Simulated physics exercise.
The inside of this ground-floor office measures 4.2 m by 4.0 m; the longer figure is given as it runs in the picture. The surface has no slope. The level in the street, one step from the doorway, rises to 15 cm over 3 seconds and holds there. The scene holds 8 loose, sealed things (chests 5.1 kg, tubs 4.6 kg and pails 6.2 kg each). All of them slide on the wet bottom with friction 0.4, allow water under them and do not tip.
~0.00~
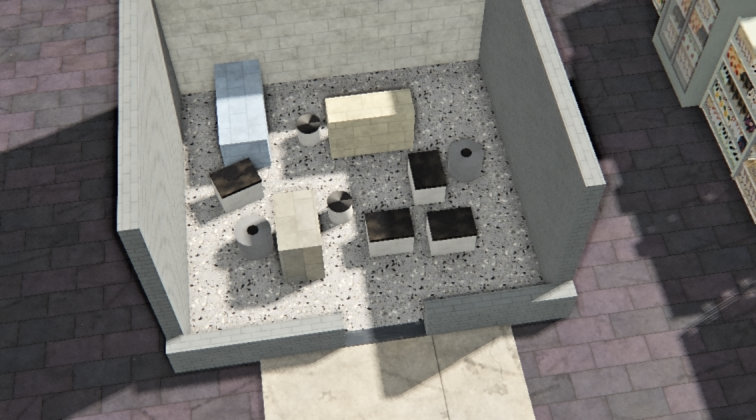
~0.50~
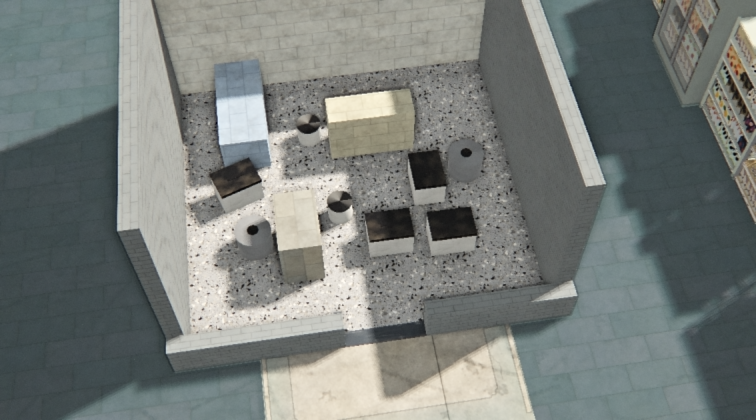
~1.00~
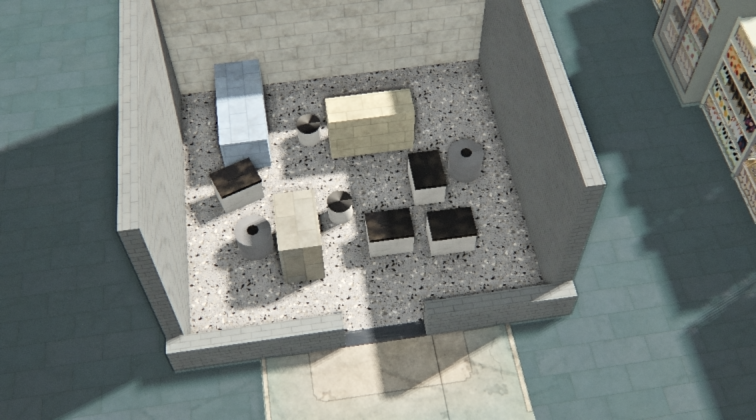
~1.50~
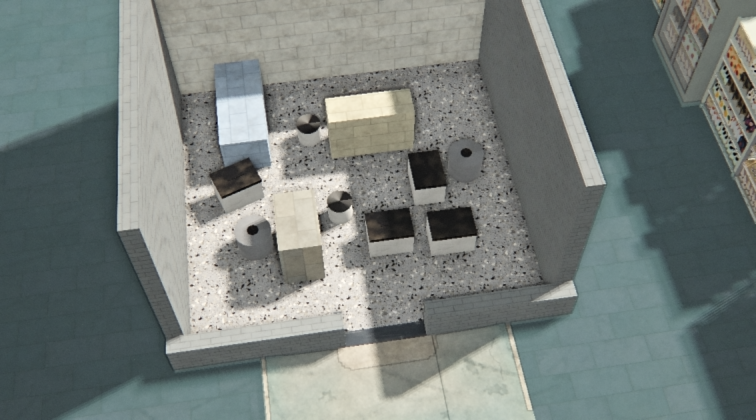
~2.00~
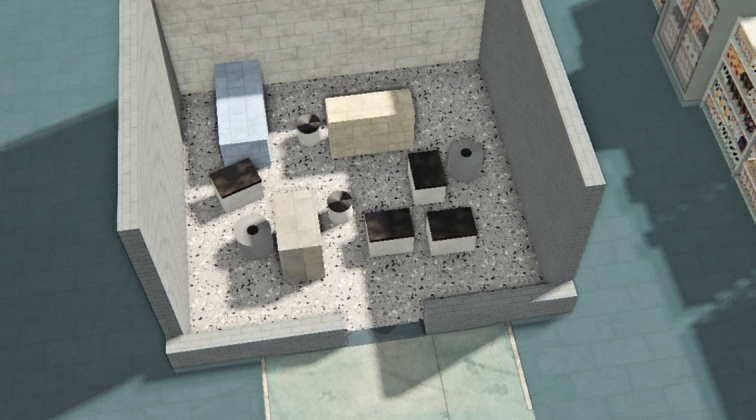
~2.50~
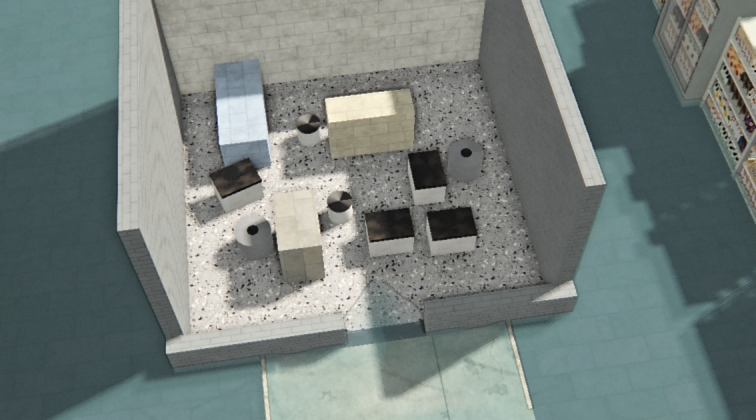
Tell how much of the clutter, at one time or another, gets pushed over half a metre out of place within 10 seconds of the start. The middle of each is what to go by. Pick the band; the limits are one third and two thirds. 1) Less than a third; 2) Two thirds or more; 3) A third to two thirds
The answer is 3.
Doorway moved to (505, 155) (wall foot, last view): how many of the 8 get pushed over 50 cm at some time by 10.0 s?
The answer would then be 5.
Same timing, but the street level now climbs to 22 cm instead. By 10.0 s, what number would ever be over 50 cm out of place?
Result: 6.
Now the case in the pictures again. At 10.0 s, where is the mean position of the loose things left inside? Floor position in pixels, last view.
That lands at roughly (357, 168).
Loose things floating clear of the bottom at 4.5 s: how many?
Total: 0.
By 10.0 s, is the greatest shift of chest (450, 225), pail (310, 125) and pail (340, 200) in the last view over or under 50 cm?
First farther, then not as far, then farther.
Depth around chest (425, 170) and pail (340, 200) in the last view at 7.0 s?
3 and 6 cm.
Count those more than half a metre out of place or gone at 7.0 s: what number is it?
By that point, 4.
After 3.5 s 0 of 8 are over 50 cm from their spots; 0 afloat.
After 4.5 s 1 of 8 are over 50 cm from their spots; 0 afloat.
After 7.0 s 4 of 8 are over 50 cm from their spots; 3 afloat.
After 10.0 s 5 of 8 are over 50 cm from their spots, and 5 have been at some point; 5 afloat.
